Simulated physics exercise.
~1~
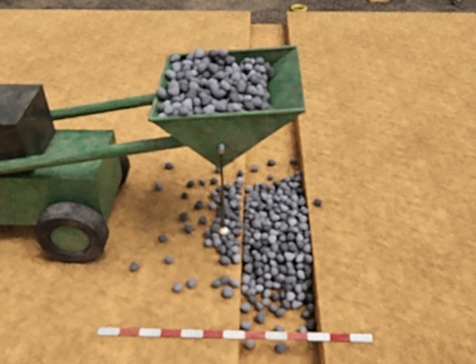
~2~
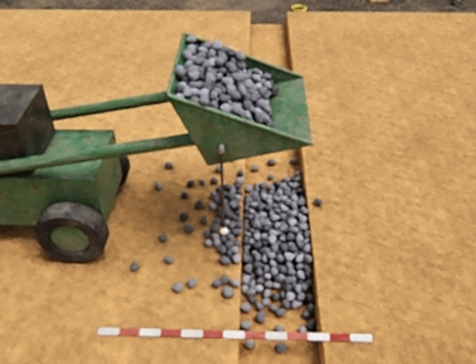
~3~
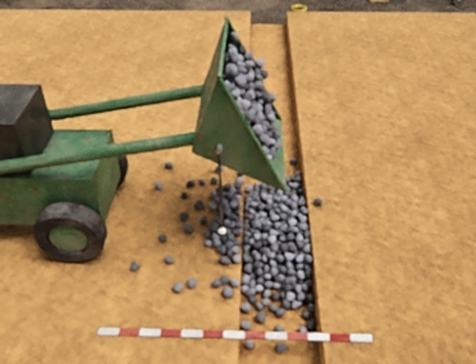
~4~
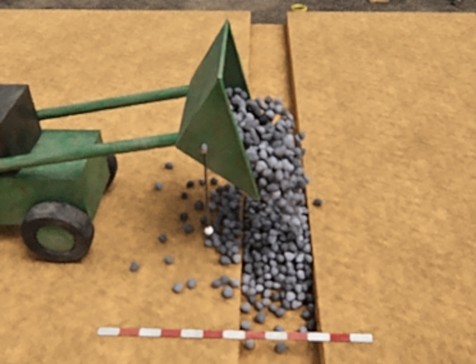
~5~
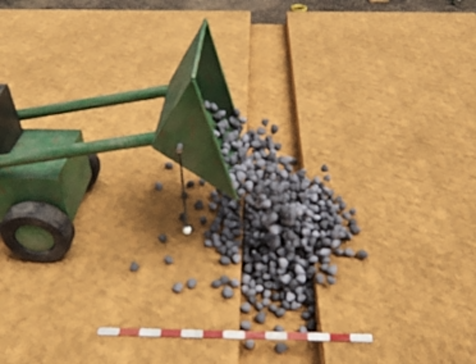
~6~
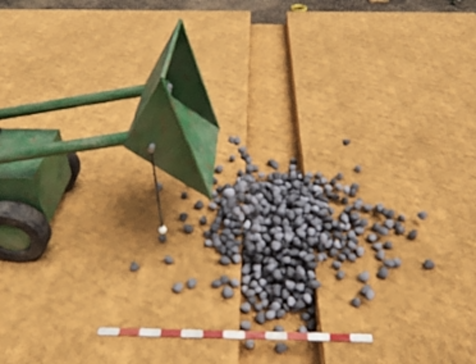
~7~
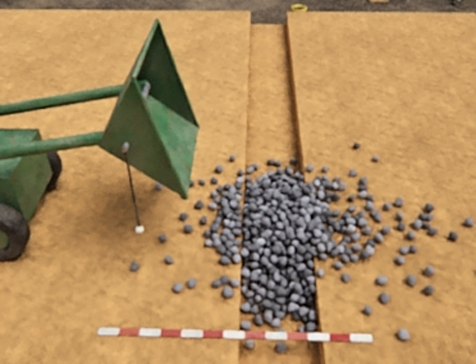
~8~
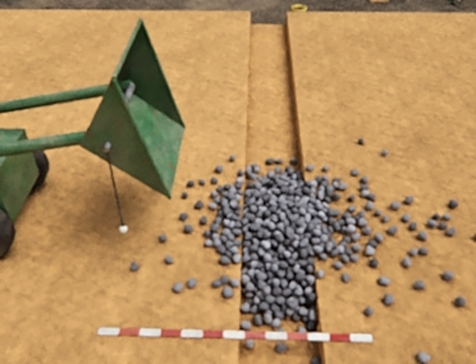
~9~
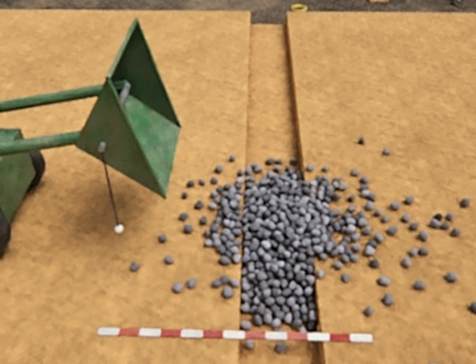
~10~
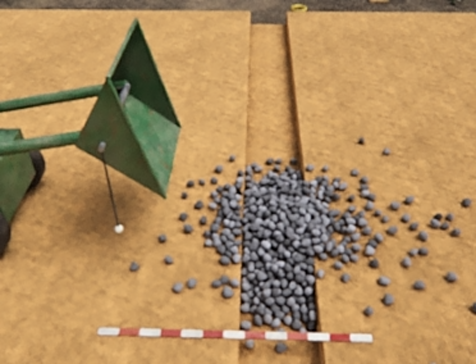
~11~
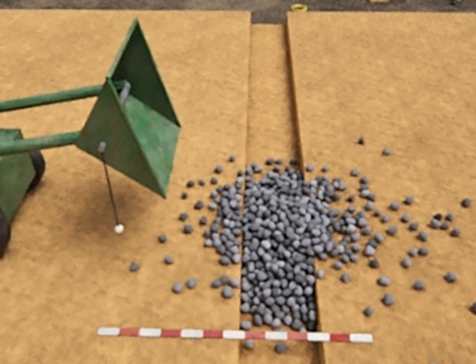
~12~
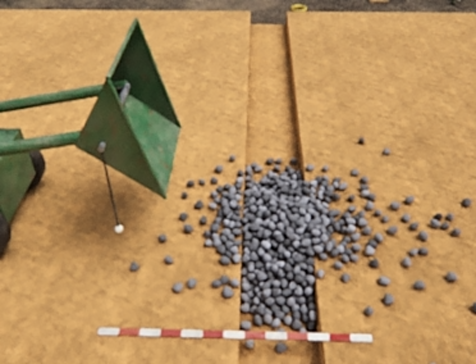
On sandy ground crossed by a trench already partly filled with grey stones, a green loader tipped its full bucket and rolled back to the left, spilling the stones into a heap over the trench, with some scattering beyond its right side.
